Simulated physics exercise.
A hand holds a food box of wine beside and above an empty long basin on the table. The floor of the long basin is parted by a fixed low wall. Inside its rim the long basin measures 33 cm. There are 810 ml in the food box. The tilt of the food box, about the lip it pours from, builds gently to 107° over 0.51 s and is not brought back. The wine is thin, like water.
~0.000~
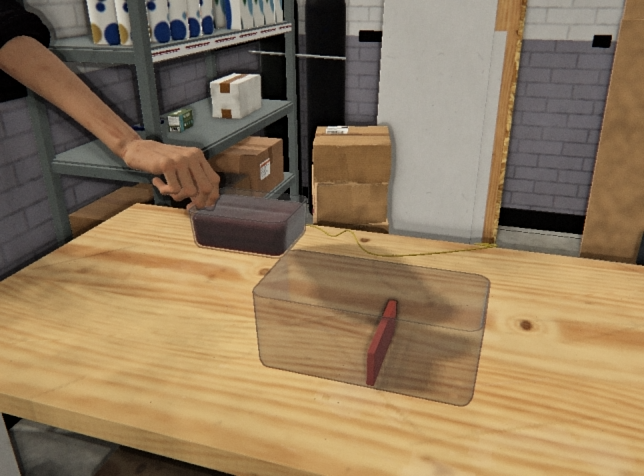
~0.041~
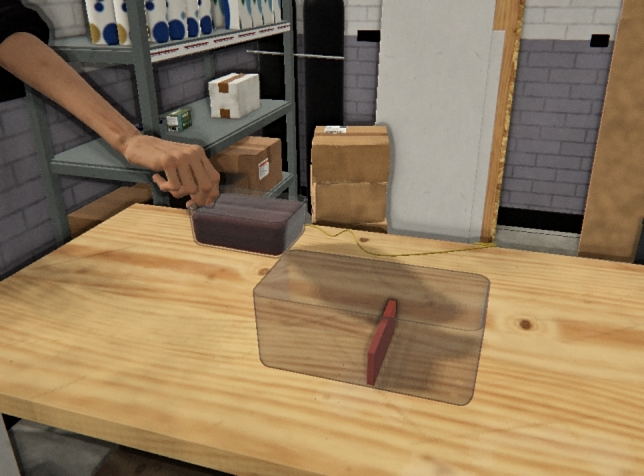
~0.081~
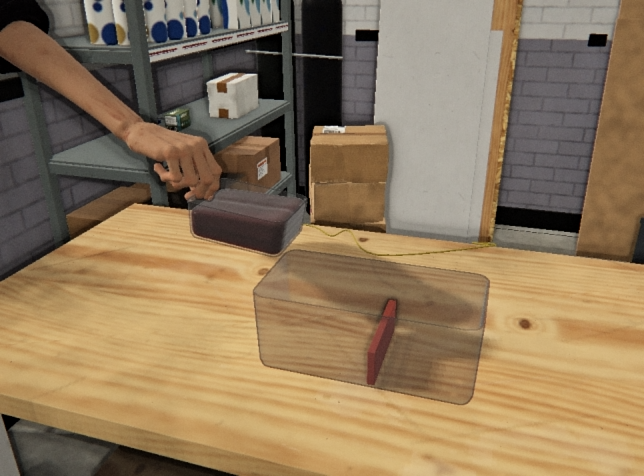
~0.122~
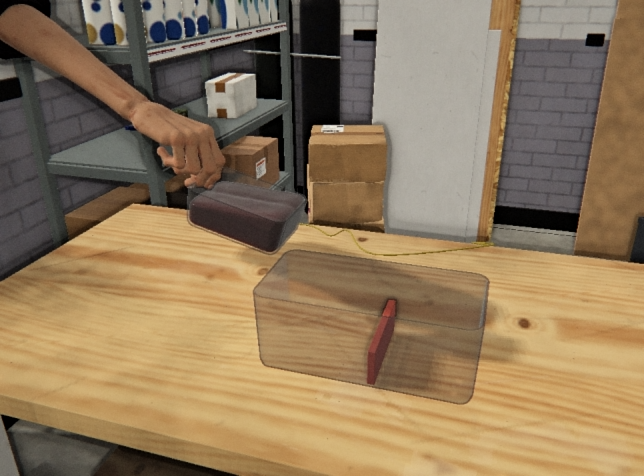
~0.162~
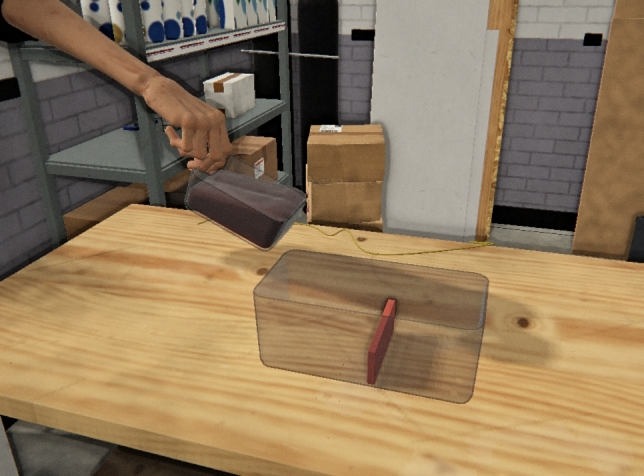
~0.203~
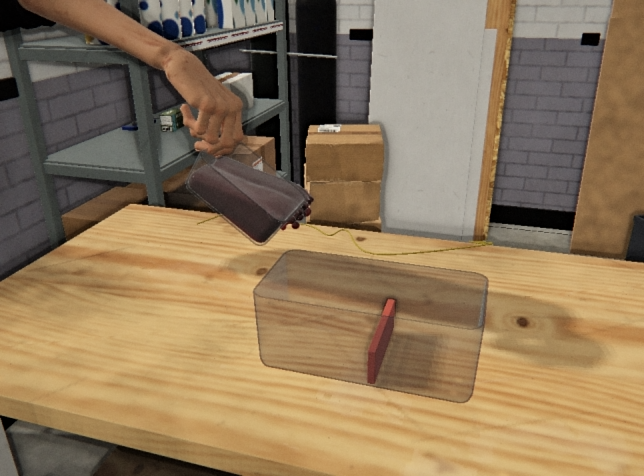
A hand gradually tilting a clear box of dark wine rightward beside a long, see-through basin, wine beginning to cross its lip.
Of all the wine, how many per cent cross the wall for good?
The far part has some 26 per cent.
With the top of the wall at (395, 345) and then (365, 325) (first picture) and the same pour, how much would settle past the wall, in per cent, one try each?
First 25, then 60 per cent.
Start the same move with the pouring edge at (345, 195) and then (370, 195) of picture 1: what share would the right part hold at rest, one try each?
In turn about 70 and 70 per cent.
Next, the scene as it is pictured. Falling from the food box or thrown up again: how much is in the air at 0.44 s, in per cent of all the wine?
About 62 per cent.
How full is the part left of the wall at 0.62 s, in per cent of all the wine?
About 56 per cent.
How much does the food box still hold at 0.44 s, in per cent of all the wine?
Near 20 in a hundred.
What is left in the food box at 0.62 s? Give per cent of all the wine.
Near 2 in a hundred.
After 0.44 s the tilt is 103° and 20 per cent is still to pour, 17 is left of the wall and 0 right of it.
After 0.62 s the tilt is 107° and 2 per cent is still to pour, 57 is left of the wall and 31 right of it.
After 0.81 s the tilt is 107° and 0 per cent is still to pour, 66 is left of the wall and 24 right of it.
After 1.01 s the tilt is 107° and 0 per cent is still to pour, 69 is left of the wall and 26 right of it.
In the end 70 per cent lies left of the wall, 26 right of it and 4 outside.
